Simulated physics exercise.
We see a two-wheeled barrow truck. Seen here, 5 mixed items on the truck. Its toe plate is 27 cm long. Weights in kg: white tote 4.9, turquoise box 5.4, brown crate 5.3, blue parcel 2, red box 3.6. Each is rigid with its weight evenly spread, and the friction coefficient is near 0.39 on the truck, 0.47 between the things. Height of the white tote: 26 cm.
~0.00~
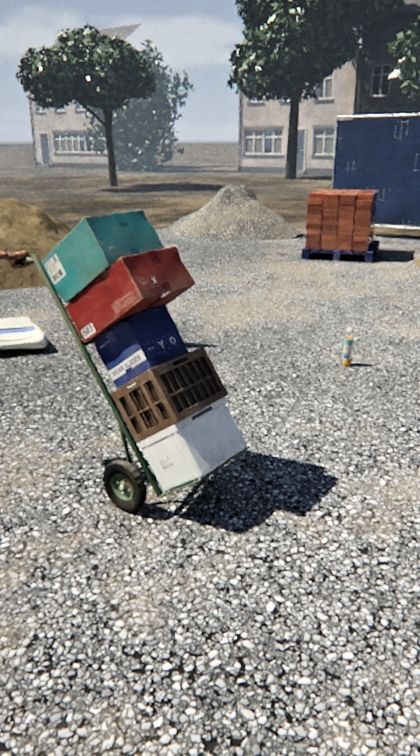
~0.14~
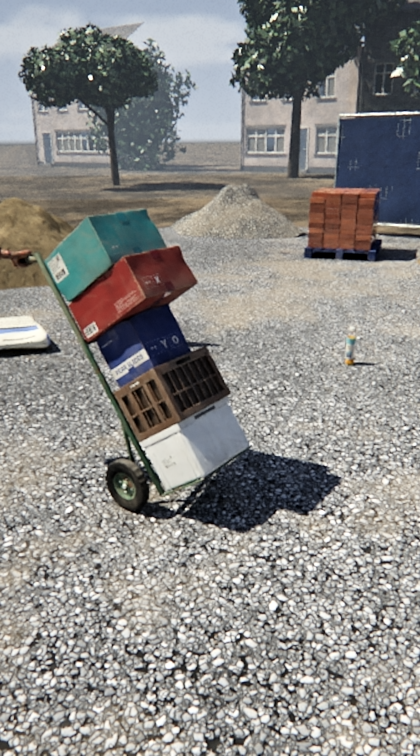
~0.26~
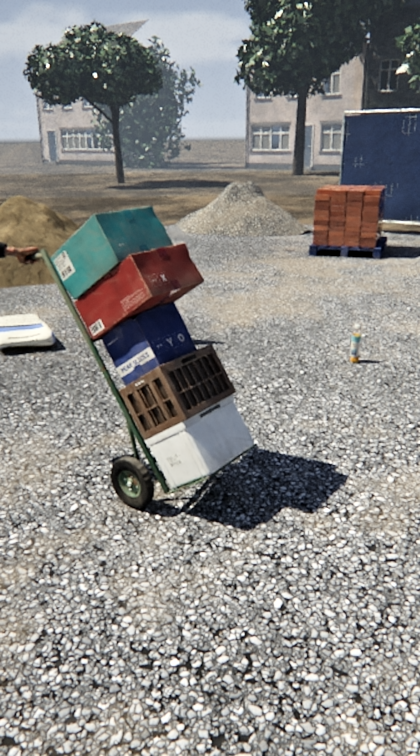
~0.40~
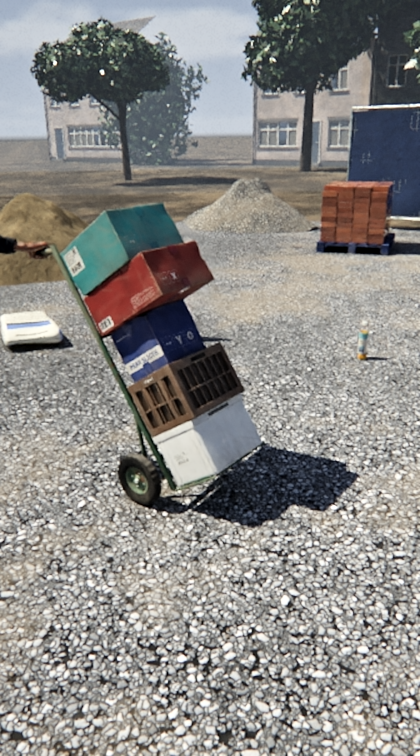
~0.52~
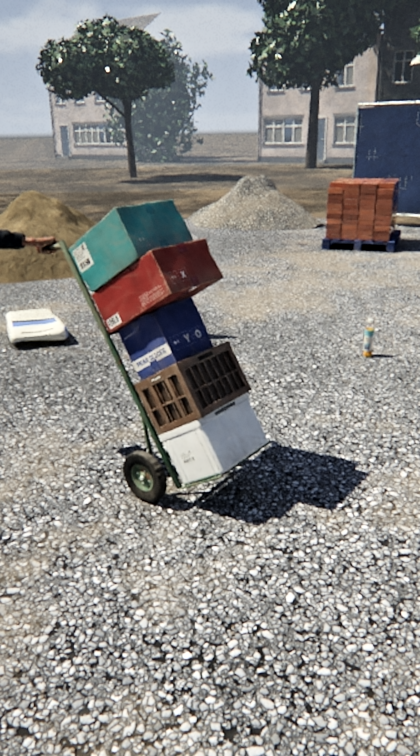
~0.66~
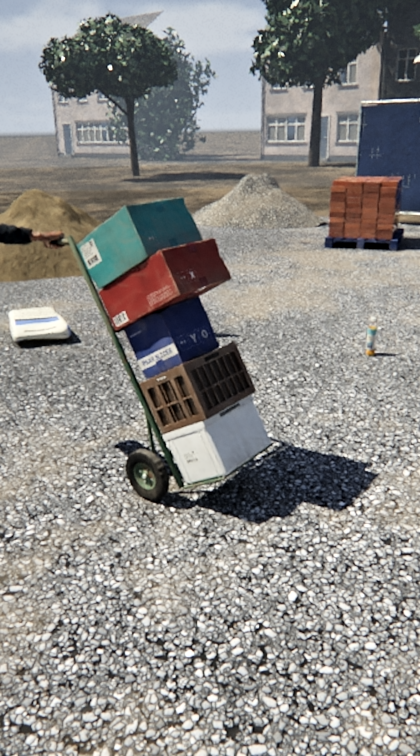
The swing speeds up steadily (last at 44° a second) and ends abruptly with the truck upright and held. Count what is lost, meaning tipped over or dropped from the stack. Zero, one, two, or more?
Lost: At least three.
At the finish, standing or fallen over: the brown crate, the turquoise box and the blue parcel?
The brown crate keeps standing; the turquoise box tips over; the blue parcel tips over.
By 2.16 s, truck upright; turquoise box rocked 31° off its seat near (299, 284); red box rocked 31° off its seat; blue parcel rocked 31° off its seat.
By 2.56 s, truck upright; turquoise box and red box now dropped from the stack; blue parcel on its side.
When it is over (3.9 s), dropped from the stack, turquoise box, blue parcel and red box; the other 2 within 10 cm of the start. In the last view, white tote near (226, 467).
